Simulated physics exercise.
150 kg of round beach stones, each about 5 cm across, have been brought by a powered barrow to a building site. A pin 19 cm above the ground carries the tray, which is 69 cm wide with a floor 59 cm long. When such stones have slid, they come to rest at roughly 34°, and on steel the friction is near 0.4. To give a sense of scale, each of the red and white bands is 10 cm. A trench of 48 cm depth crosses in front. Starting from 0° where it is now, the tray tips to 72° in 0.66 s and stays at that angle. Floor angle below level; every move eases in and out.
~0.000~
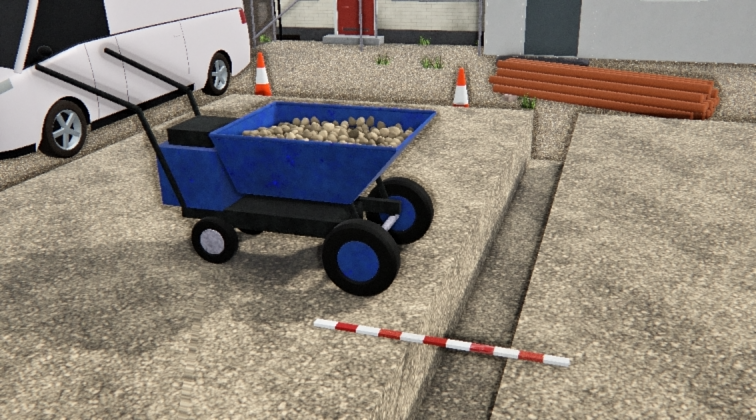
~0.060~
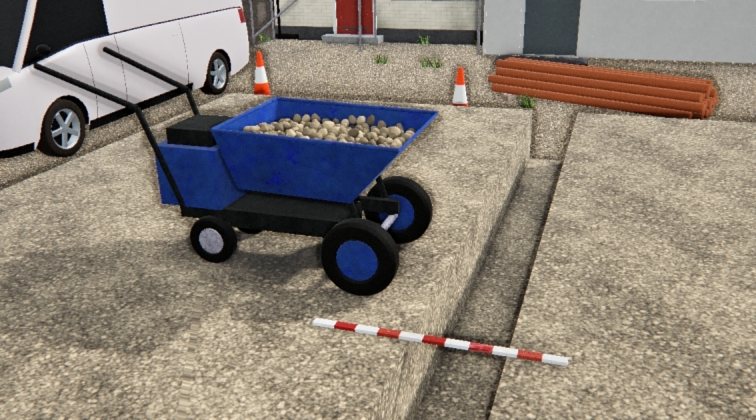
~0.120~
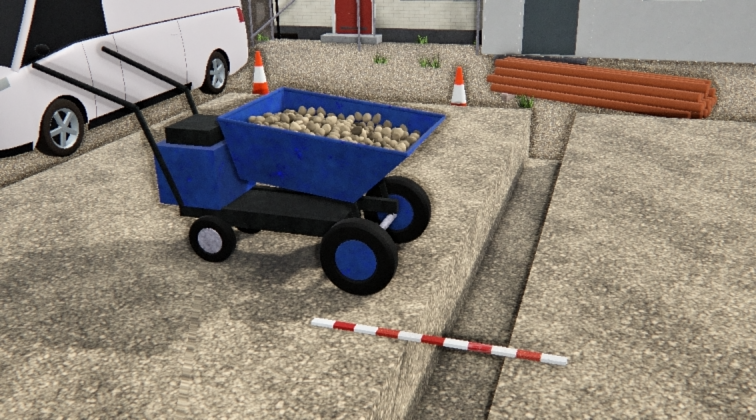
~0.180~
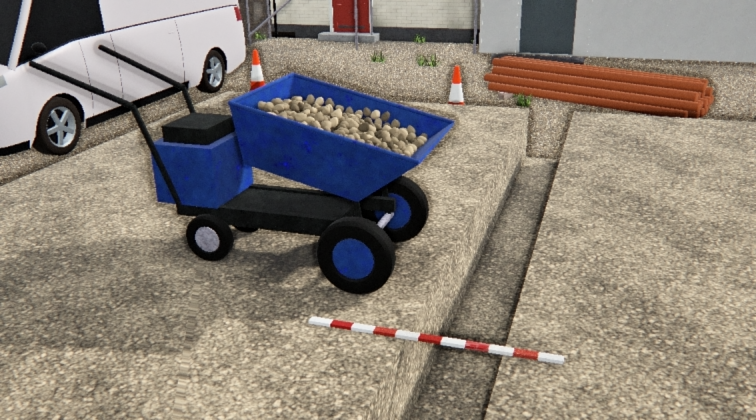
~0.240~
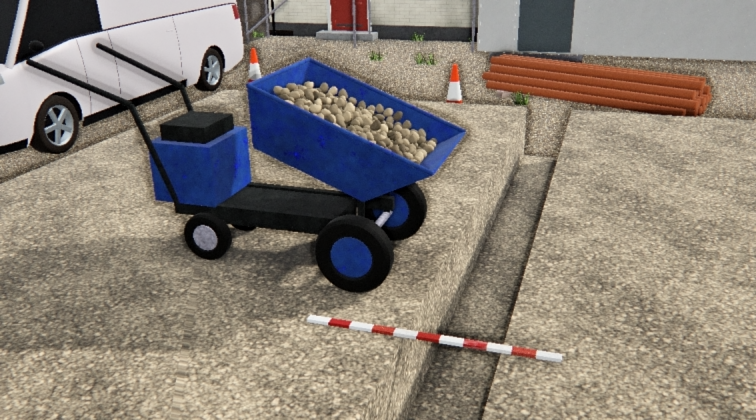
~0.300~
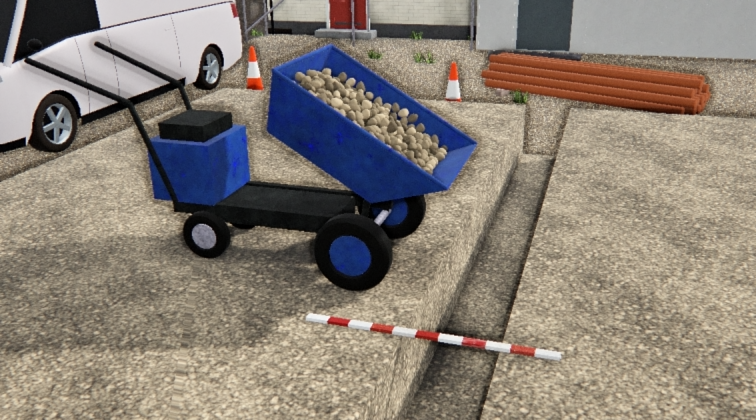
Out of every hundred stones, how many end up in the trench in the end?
Around 27 in every hundred.
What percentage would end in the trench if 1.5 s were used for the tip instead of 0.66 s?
Roughly 45 per cent would.
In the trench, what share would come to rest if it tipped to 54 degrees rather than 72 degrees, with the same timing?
Roughly 30% would end there.
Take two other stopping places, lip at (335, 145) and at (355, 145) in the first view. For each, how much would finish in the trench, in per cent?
Roughly 90 percent for the first, and 75 percent for the second.
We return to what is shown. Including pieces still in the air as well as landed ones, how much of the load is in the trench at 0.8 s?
10 per cent or so by then.
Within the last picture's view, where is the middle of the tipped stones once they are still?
Near (579, 284).
After 0.5 s the floor is at 61°; 100 % in the tray; the foremost stones are at (466, 221).
After 0.8 s the floor is at 72°; 65 % in the tray, 10 % in the trench, 25 % past the trench; the foremost stones are at (566, 289).
After 1.1 s the floor is at 72°; 8 % in the tray, 20 % in the trench, 72 % past the trench; the foremost stones are past the picture's edge.
After 3.1 s the floor is at 72°; 0 % in the tray, 27 % in the trench, 73 % past the trench; the foremost stones are past the picture's edge.
